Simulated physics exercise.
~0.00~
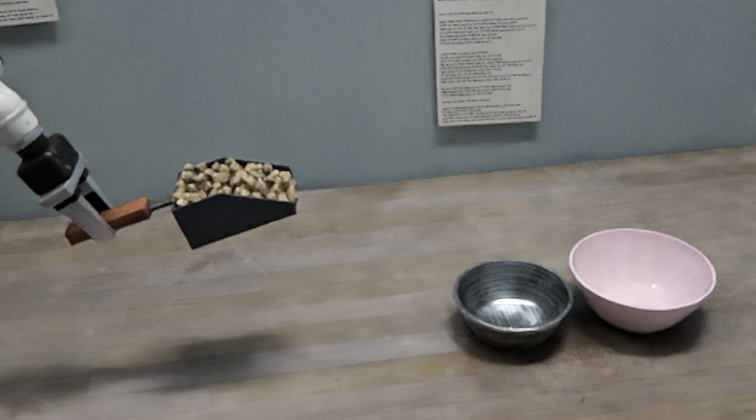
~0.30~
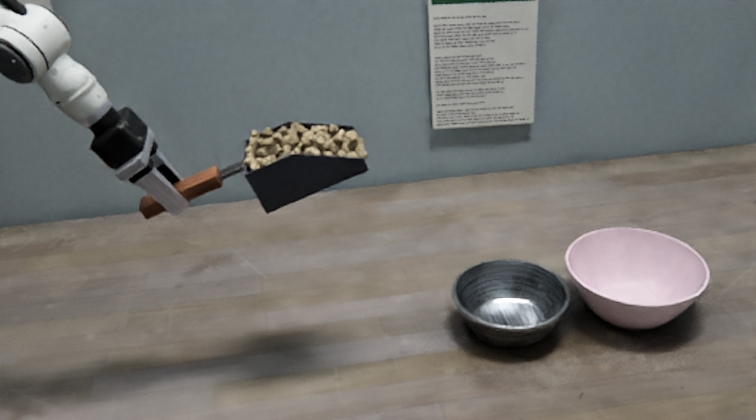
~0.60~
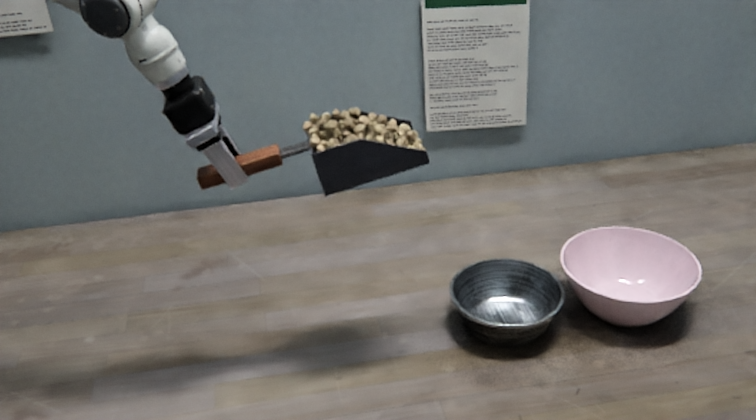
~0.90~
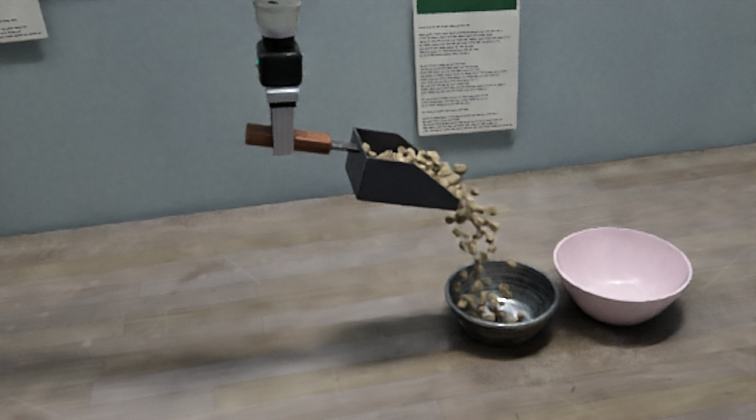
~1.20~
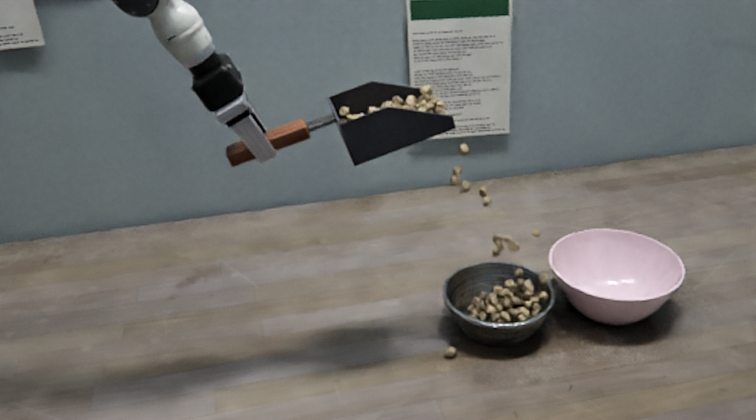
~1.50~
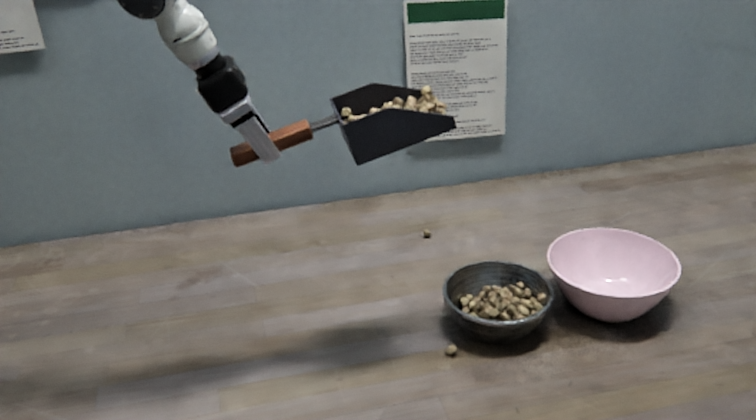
We see a robot arm carry a black scoop heaped with small tan pebbles rightward, tip it to pour some into a dark bowl, then tilt it back, leaving pebbles in the scoop, a few on the table, and the pink bowl empty.
